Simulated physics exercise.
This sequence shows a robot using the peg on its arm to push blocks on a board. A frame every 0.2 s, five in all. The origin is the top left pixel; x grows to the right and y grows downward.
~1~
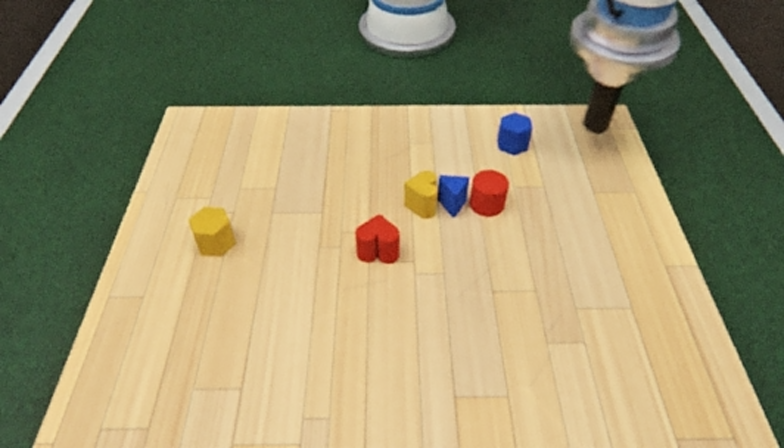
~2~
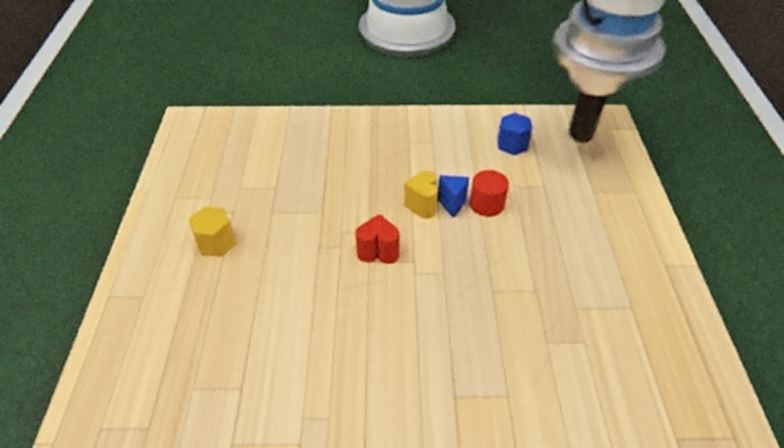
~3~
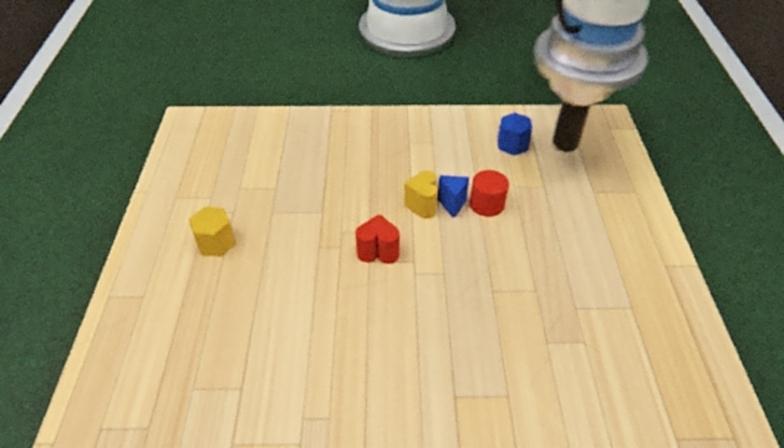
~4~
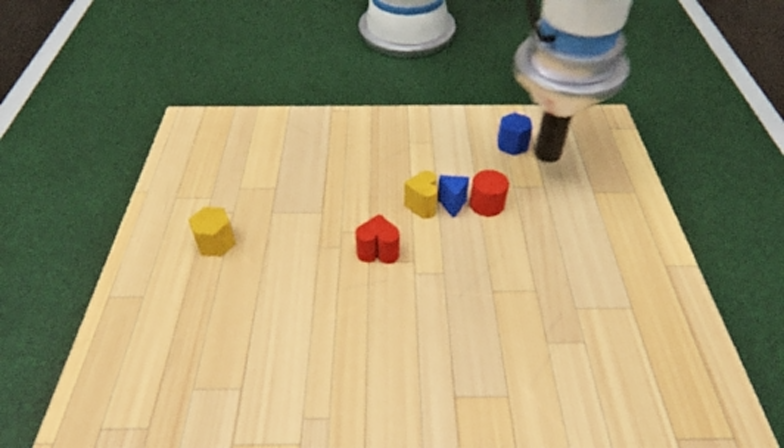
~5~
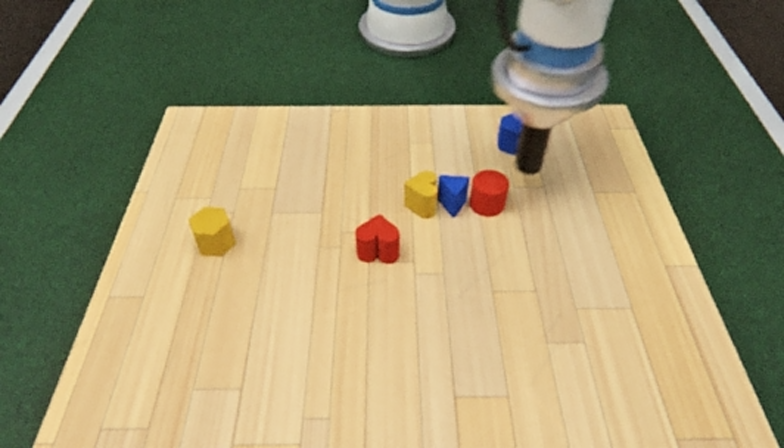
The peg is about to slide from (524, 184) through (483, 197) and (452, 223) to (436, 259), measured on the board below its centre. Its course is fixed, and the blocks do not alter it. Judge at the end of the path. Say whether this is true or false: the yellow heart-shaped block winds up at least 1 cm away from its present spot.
Verdict: True.
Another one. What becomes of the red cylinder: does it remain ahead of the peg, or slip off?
In front, still.
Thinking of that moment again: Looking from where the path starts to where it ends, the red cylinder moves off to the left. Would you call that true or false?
My answer: True.
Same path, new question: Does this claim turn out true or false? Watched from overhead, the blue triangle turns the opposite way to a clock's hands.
Answer: False.
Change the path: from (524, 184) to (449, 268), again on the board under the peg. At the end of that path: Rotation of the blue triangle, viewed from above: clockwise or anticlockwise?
It swings round clockwise.
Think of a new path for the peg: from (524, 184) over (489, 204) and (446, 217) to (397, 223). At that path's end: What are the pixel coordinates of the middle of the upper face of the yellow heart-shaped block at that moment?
(392, 180)
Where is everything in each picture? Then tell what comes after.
Lower end of the peg (595, 127), tops of blocks, red heart-shaped block (378, 229), yellow heart-shaped block (424, 183), blue triangle (455, 182), red cylinder (491, 181), in the first picture.
Peg (580, 136), blocks as before, in the second picture.
Peg (565, 145), blocks as before, in the third picture.
Peg (547, 156), blocks as before, in the fourth picture.
Peg (528, 167), red heart-shaped block (378, 229), yellow heart-shaped block (424, 183), blue triangle (455, 182), red cylinder (491, 181), in the fifth picture.
On the path given first. One third of the way, peg (485, 181); blue triangle (449, 182); red cylinder (474, 195).
Two thirds of the way, peg (454, 207); yellow heart-shaped block (403, 184), turned 25° clockwise; blue triangle (423, 194), turned 55° clockwise; red cylinder (455, 226).
At the end, peg (437, 243); red heart-shaped block not moved; yellow heart-shaped block (402, 184), turned 30° clockwise; blue triangle (421, 199), turned 90° clockwise; red cylinder (455, 262).
